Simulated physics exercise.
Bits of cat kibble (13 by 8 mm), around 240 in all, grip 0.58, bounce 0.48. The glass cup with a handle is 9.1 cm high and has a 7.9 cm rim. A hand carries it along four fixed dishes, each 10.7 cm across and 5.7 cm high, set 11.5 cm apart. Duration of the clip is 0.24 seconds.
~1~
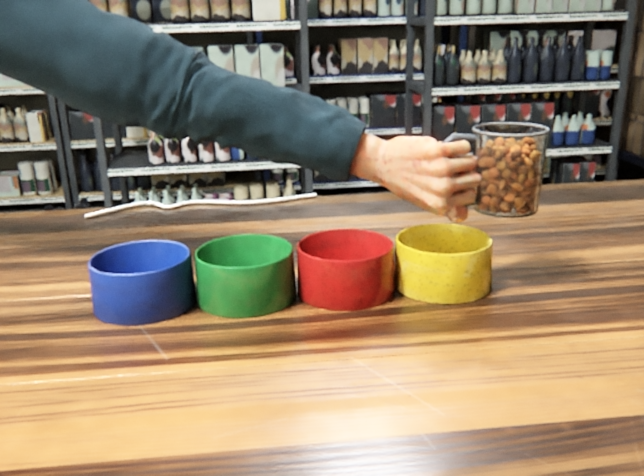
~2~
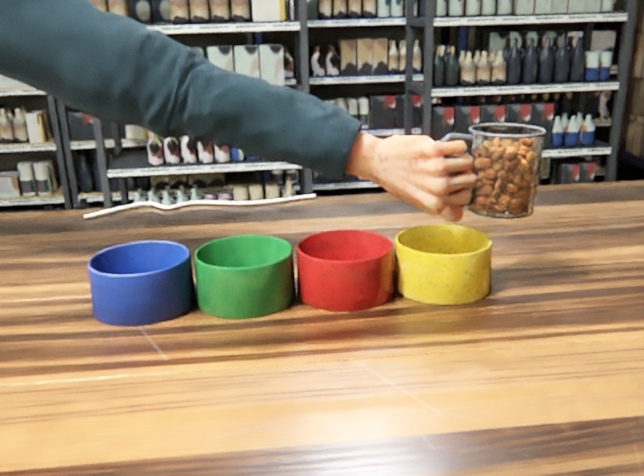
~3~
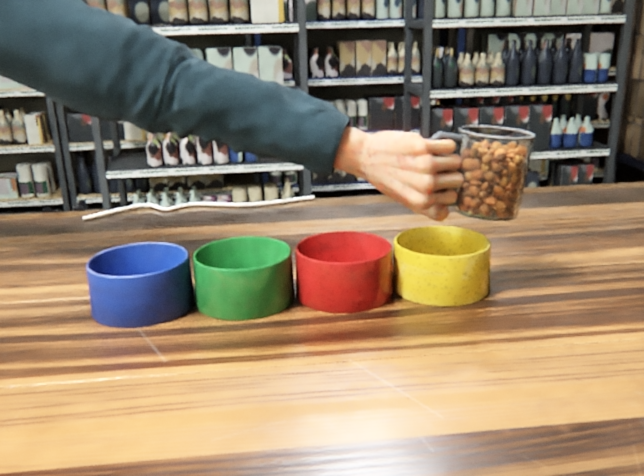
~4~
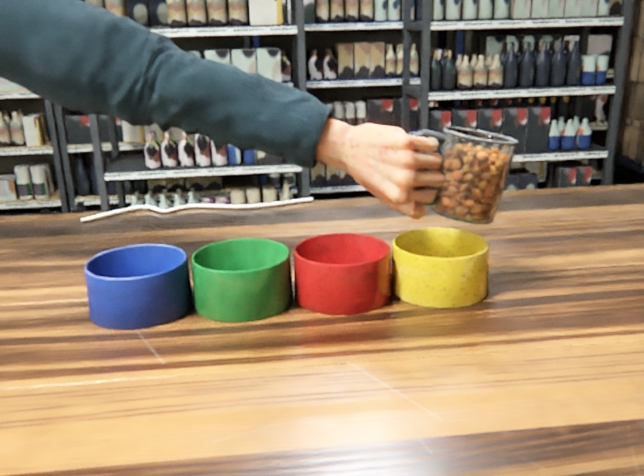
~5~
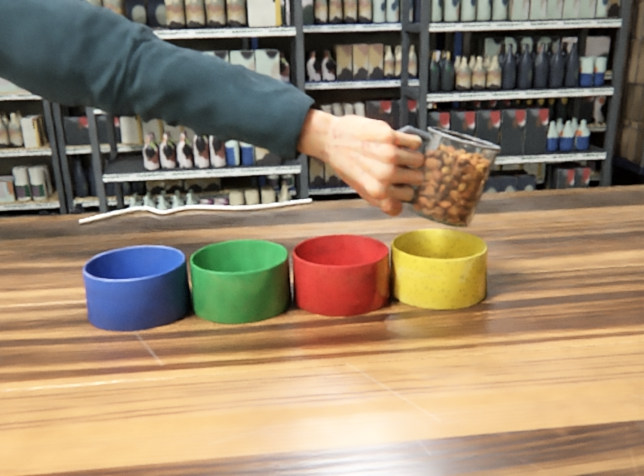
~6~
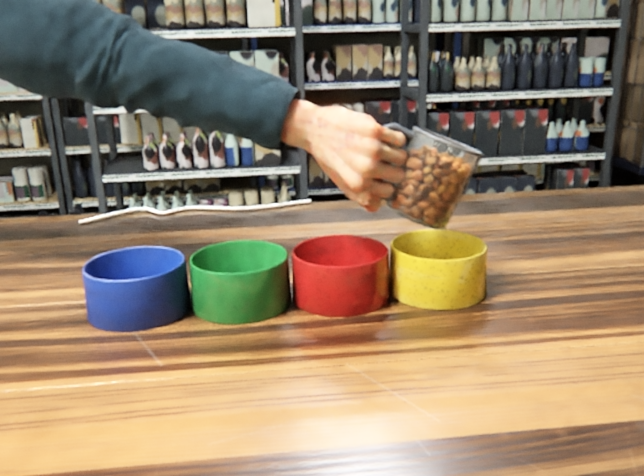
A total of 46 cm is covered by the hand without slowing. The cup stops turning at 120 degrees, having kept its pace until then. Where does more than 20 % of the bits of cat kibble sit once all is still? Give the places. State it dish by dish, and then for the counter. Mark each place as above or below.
Marks: Red below, blue above, green below, yellow below, counter below.
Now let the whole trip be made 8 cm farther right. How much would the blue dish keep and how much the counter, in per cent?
In that case the blue dish gets 0 and the counter 0.
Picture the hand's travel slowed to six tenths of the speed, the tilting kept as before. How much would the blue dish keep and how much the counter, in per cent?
Shares: Blue 0, counter 10.
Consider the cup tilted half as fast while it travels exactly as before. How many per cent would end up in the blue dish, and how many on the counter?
Then the blue dish would get 100 and the counter 0.
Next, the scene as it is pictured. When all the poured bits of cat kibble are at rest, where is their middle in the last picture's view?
At about (149, 292).
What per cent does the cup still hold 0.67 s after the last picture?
Roughly 95 %.
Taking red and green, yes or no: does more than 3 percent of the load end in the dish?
Well, red gets a cross and green gets a tick.
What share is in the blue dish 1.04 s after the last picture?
About 40 percent up to now.
Then, 0.40 s after the last picture, tilt 72 degrees; cup holds 100 %.
Then, 0.67 s after the last picture, tilt 105 degrees; cup holds 95 %, green 5 %.
Then, 1.04 s after the last picture, tilt 120 degrees; cup holds 45 %, blue 40 %, green 10 %.
In the end, red 0 %, blue 90 %, green 10 %, yellow 0 %, counter 5 %.
